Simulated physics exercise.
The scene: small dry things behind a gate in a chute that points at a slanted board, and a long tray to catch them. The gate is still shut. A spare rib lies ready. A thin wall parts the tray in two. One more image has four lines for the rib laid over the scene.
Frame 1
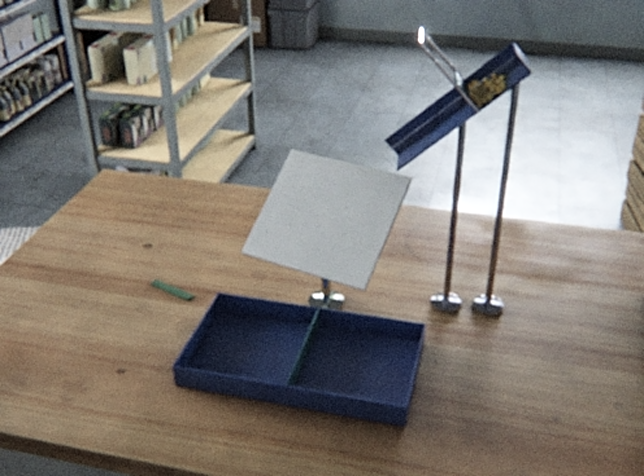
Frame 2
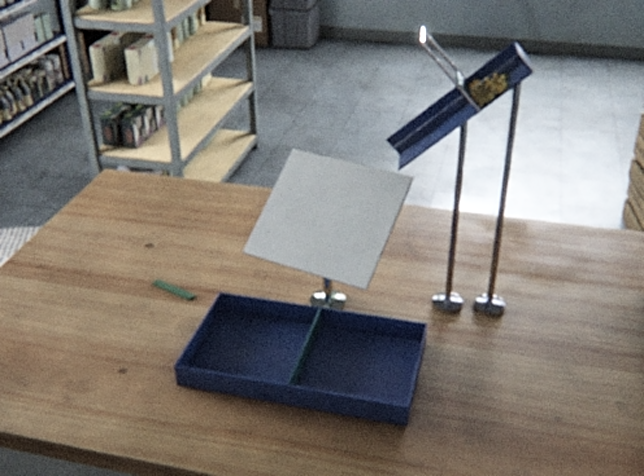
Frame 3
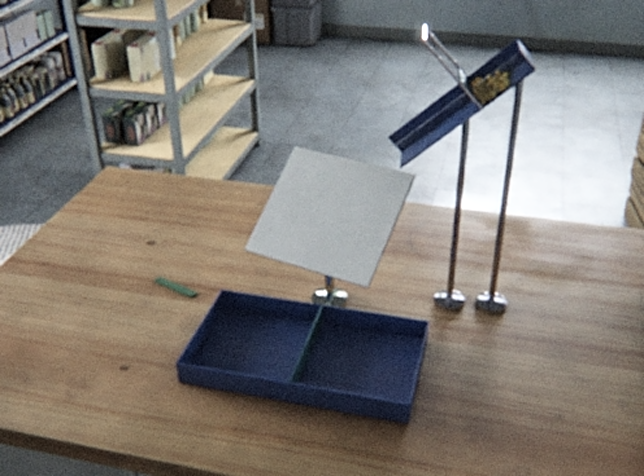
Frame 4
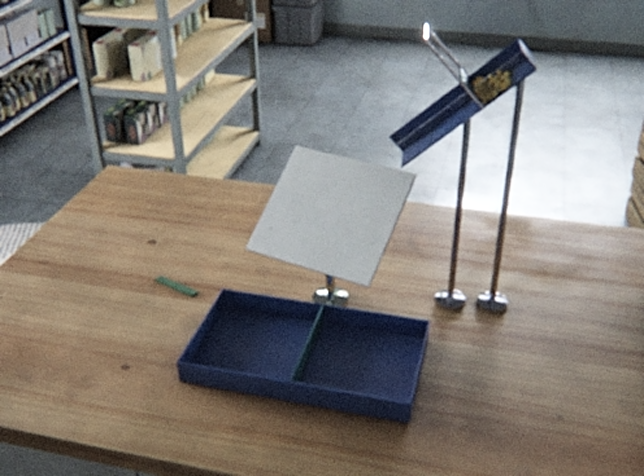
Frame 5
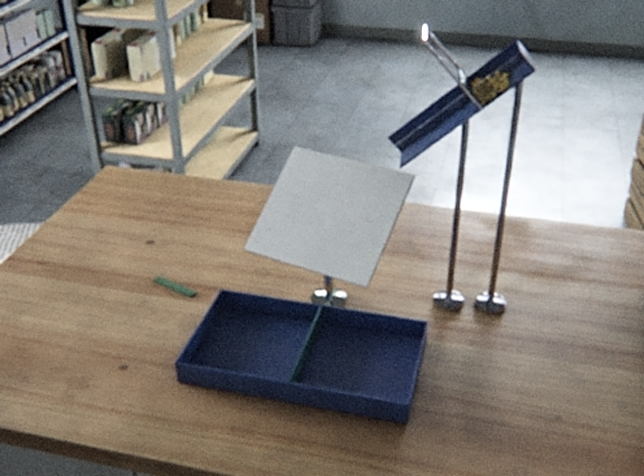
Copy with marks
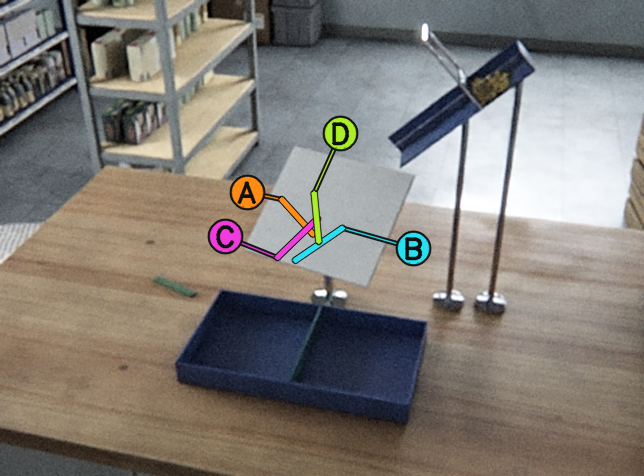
A blue chute on two thin metal rods slopes down to the left over a wooden table, seen from above in a room with shelves of books and a grey floor. It holds small yellowish pieces behind a gate, with a tilted pale board to its left, a divided, empty blue tray in front and a green strip lying further left. Nothing on the table moves; only the view shifts very slightly.
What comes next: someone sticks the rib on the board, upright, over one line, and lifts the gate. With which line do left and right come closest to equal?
Line D does it best.
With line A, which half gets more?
Left.
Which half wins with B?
The left half.
On the marked copy, line A from (281, 199) to (313, 234); line B from (342, 228) to (295, 260); line C from (317, 218) to (277, 257); line D from (314, 193) to (318, 241).
With A, of what is caught, almost all in the left half, about a tenth in the right.
With B, of what is caught, almost all in the left half, about a tenth in the right.
With C, of what is caught, almost all in the left half, just a few in the right.
With D, of what is caught, roughly half in the left half, roughly half in the right.
